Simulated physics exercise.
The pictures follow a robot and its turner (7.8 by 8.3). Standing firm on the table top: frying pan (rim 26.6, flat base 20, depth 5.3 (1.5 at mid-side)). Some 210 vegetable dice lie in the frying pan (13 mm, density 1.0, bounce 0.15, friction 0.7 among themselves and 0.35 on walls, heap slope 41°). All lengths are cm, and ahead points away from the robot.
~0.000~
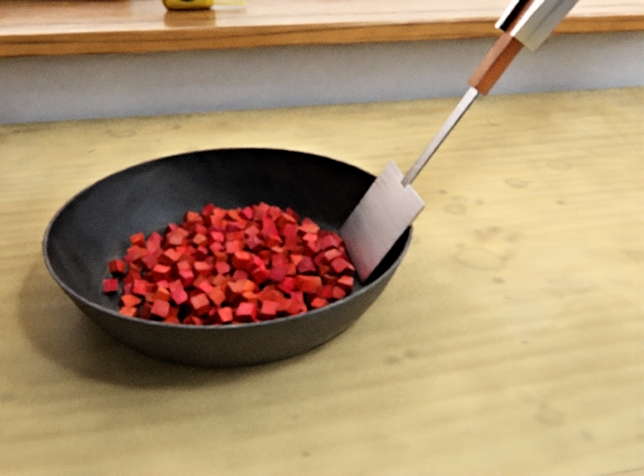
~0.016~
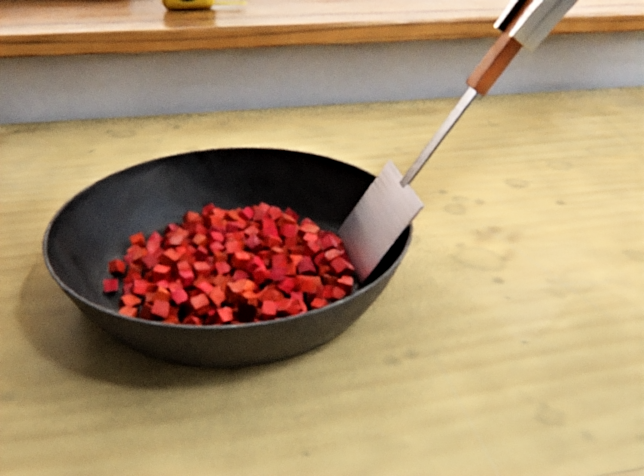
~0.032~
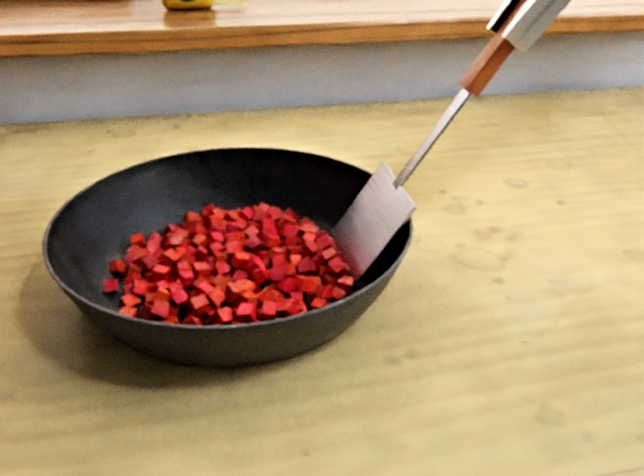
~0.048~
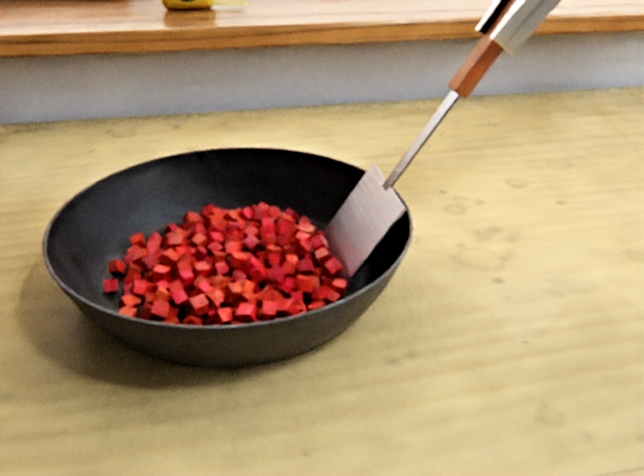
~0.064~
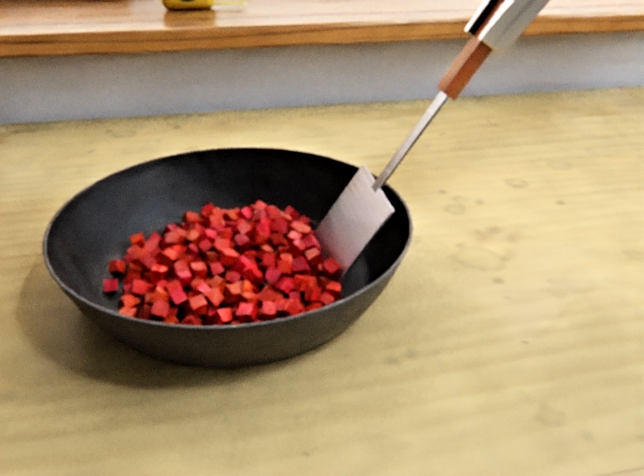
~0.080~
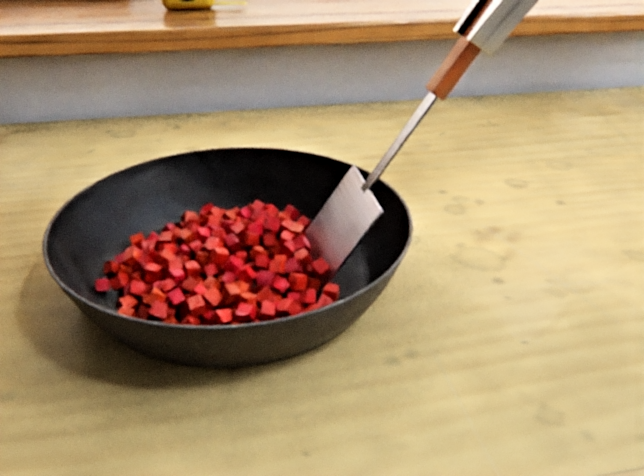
A metal turner slides left inside a black frying pan, nudging the red vegetable dice.
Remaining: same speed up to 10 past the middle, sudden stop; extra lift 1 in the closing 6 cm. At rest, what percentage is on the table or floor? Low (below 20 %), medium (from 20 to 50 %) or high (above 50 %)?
On the table or floor the share is low, below 20 %.
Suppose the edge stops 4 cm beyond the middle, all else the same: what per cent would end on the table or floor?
In that case some 0 per cent.
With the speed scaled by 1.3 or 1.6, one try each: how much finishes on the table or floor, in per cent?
Some 20 and 35 per cent.
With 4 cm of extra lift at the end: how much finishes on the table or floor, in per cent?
About 10 per cent.
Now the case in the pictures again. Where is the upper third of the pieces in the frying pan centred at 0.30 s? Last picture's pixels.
Around (102, 248).
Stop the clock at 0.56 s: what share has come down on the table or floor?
Some 10 per cent.
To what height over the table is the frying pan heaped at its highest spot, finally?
About 6.5 cm.
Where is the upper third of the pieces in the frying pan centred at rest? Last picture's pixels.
Around (91, 247).
By 0.19 s, sloping 56°, highest piece 6 above the table; 212 in the frying pan.
By 0.30 s, sloping 56°, highest piece 6 above the table; 211 in the frying pan, 1 on the blade or in flight.
By 0.56 s, sloping 56°, highest piece 6 above the table; 184 in the frying pan, 26 on the table or floor, 2 on the blade or in flight.
By 1.61 s, sloping 56°, highest piece 6 above the table; 183 in the frying pan, 29 on the table or floor.
Final count, 183 in the frying pan, 29 on the table or floor. That is 14 % on the table or floor.
